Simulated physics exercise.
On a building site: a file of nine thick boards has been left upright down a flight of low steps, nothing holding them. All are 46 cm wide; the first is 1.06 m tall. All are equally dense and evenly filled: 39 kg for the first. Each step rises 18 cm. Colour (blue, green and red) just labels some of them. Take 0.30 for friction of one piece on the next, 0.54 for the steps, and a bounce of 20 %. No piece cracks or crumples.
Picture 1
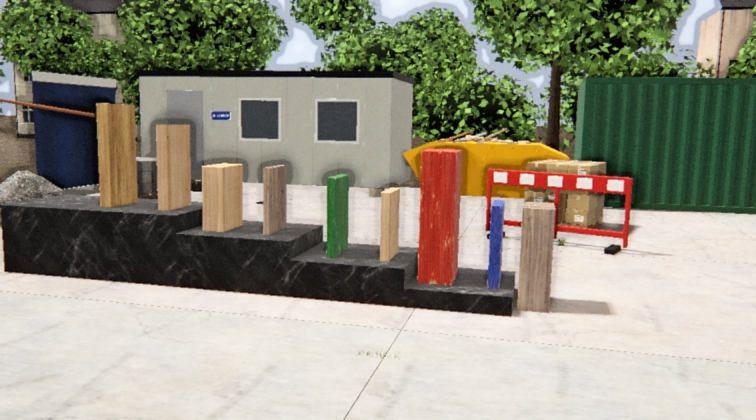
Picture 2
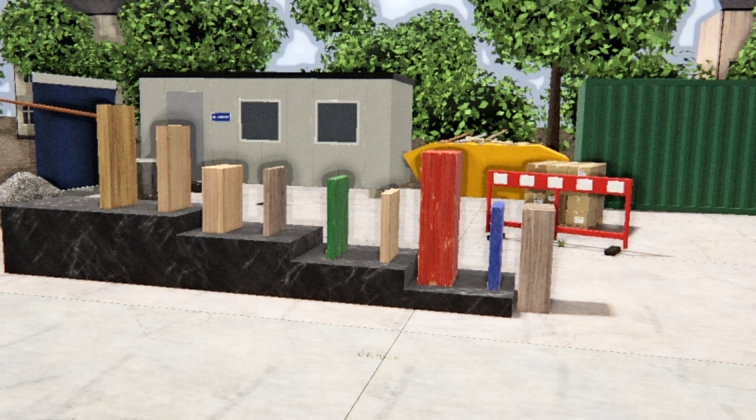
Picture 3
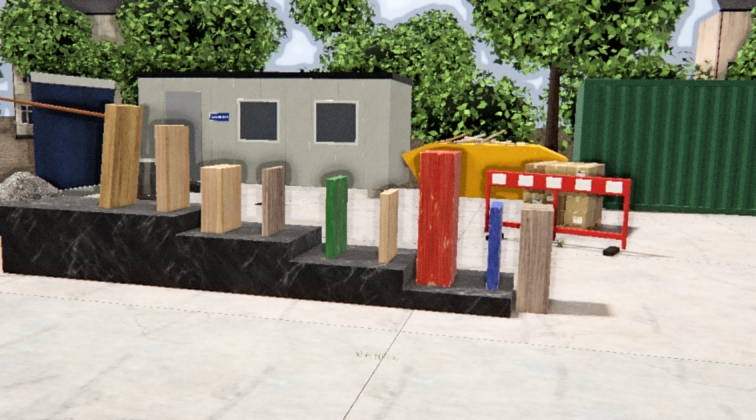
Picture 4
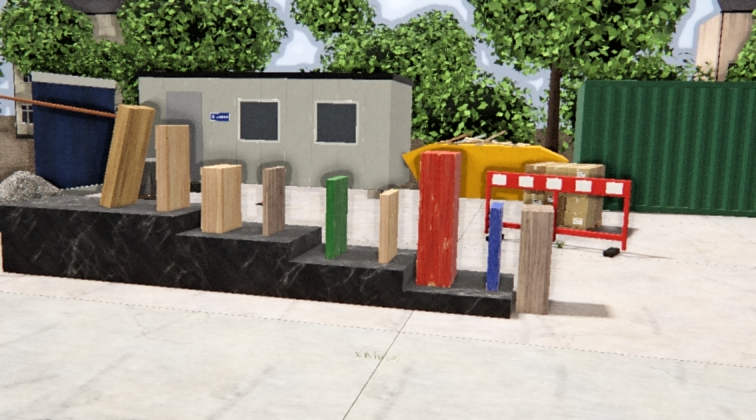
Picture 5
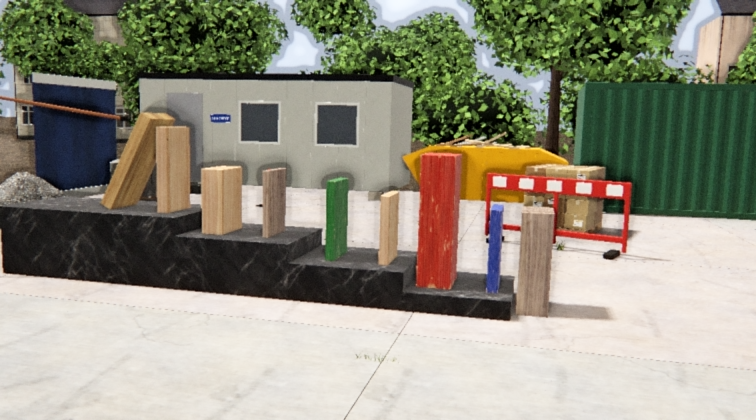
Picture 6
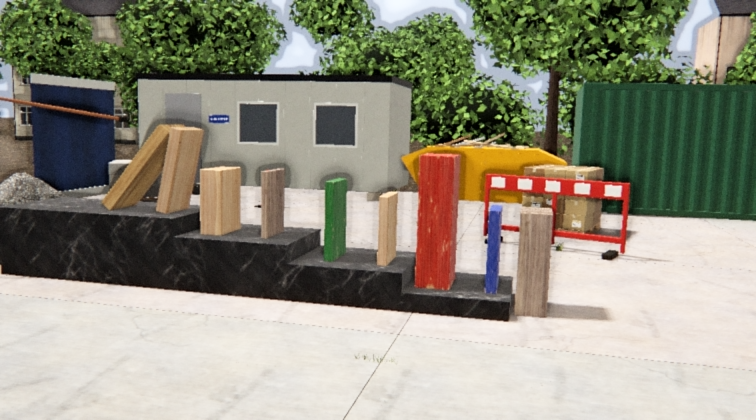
Tall wooden board at the left end of a stepped row tilting right and leaning against the next board, which begins tilting too.
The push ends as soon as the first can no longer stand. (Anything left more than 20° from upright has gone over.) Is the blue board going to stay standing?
In the end the blue board keeps its feet.
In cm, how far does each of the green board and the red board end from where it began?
Green 30, red 0.
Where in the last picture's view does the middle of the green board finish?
At about (366, 236).
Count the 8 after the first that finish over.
5 of them.
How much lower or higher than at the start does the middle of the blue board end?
About 0 cm lower.
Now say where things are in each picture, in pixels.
In the first picture (pixels give the middle of a visible side), pole end (96, 116) 13 cm from the first board; blue board (495, 248); red board (437, 219); green board (342, 215); none of the others has stirred.
The second picture shows pole end 15 mm from the first board; blue board (495, 249).
The third picture shows pole end pushing; blue board (494, 249); none of the others has stirred.
The fourth picture shows pole end stopped; blue board (494, 250); none of the others has stirred.
The fifth picture shows pole end (122, 119) stopped; blue board (494, 252); none of the others has stirred.
The sixth picture shows pole end (120, 119) stopped; blue board (493, 253); red board (434, 223); green board (340, 219); steepest lean 12°, the board at (185, 171); one has shifted.
Then, 0.40 s past the last view, 1 of the 8 other boards over; blue board unmoved.
Then, 0.76 s past the last view, 3 of the 8 other boards over; blue board unmoved; green board 11° from how it stood.
In the end, 5 of the 8 other boards over; blue board unmoved; green board 59° from how it stood; red board unmoved. Three left standing. From the last view, middles, blue board near (494, 248), green board near (366, 236).
